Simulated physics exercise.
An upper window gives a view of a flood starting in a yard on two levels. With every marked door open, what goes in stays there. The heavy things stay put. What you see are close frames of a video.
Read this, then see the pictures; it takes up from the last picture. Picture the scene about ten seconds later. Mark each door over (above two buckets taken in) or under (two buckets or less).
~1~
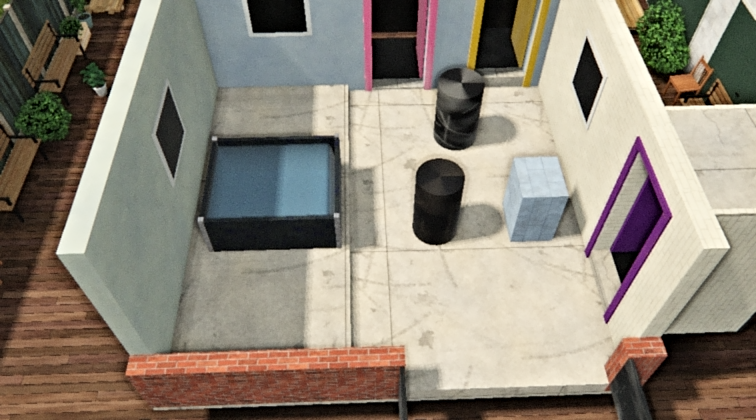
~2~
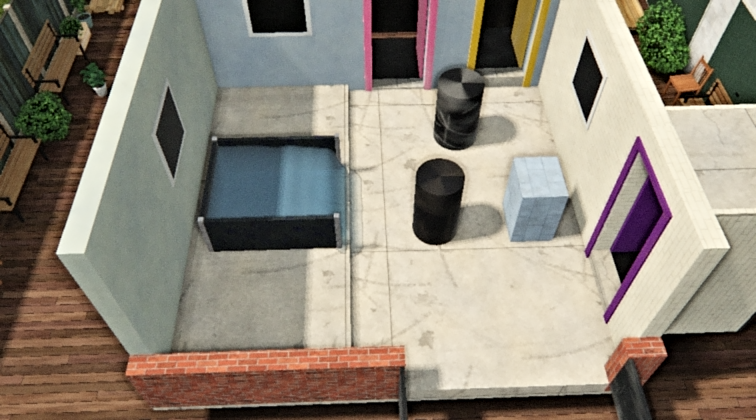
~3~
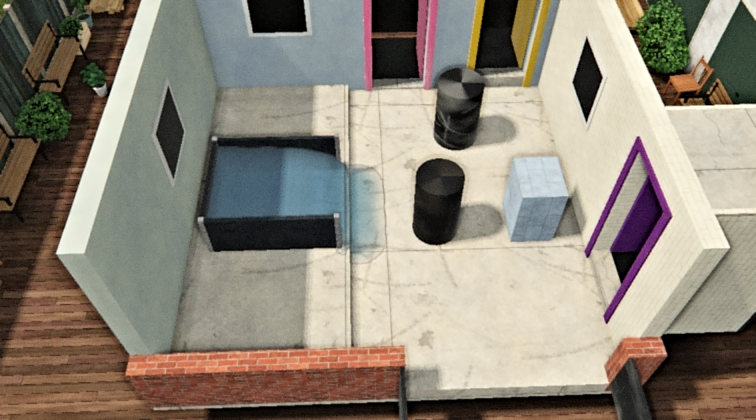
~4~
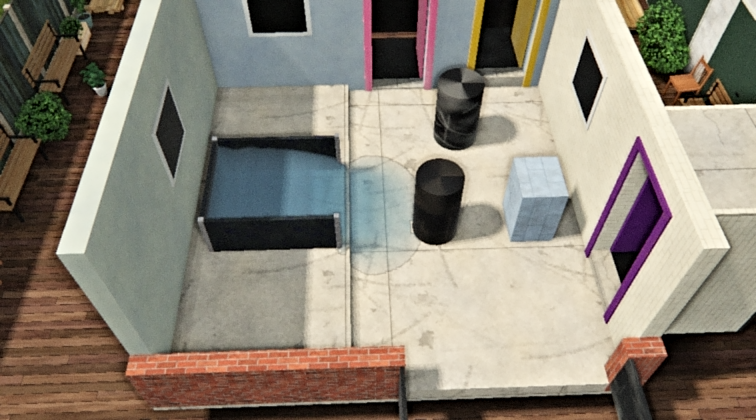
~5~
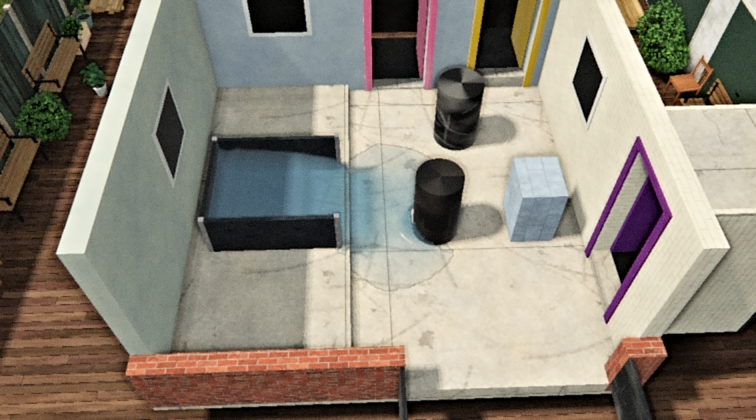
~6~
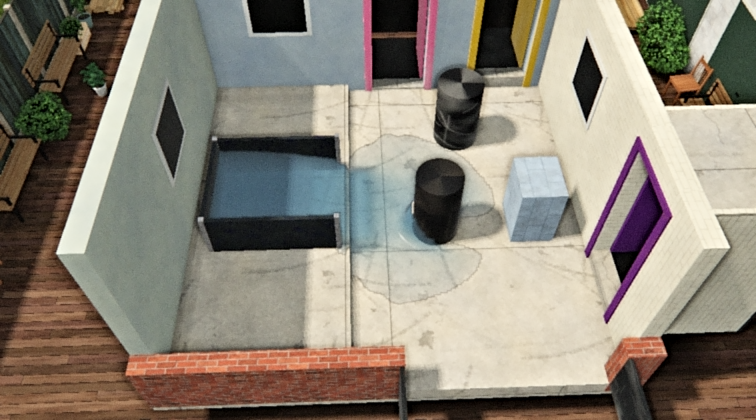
Yellow door: Under. Purple door: Under. Pink door: Over.
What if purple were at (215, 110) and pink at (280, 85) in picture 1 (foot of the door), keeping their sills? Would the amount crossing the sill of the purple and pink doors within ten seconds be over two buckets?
Note: Purple door remains short of it; pink door remains short of it.
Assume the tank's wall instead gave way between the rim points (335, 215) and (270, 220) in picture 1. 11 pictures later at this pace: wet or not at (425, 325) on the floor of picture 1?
Submerged.
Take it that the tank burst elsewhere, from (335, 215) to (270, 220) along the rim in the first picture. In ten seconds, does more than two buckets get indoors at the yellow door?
Note: Yellow door misses the line.
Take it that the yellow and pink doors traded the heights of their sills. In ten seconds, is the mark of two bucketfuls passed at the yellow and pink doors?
So the yellow door crosses the line and the pink door remains below the line.
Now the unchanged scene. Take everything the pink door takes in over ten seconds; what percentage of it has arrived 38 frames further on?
Around 65 percent.
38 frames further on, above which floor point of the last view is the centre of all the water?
Close to pixel (440, 186).
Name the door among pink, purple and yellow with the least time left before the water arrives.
That's the purple door.
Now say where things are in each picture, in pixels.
The first frame shows still water in the open tank at (274, 180).
In the second frame, water pours out at (337, 197) and has run to (342, 250).
In the third frame, water pours out at (337, 198) and has run to (372, 255).
In the fourth frame, the front is at (407, 254), out from the gap at (337, 199).
In the fifth frame, water pours out at (337, 199) and has run to a hidden place.
In the sixth frame, the front is at (484, 189), out from the gap at (337, 199).
A moment on, water covers 35 % of the floor; the yellow door not reached, the purple door not reached, the pink door not reached.
Next, water covers 50 % of the floor; the yellow door wet at the sill, nothing in, the purple door wet at the sill, nothing in, the pink door under two buckets in.
Then, water covers 60 % of the floor; the yellow door wet at the sill, nothing in, the purple door wet at the sill, nothing in, the pink door over two buckets in.
Later, water covers 60 % of the floor; the yellow door wet at the sill, nothing in, the purple door wet at the sill, nothing in, the pink door over two buckets in.
In the end, water covers 60 % of the floor; the yellow door wet at the sill, nothing in, the purple door wet at the sill, nothing in, the pink door far over two buckets in.
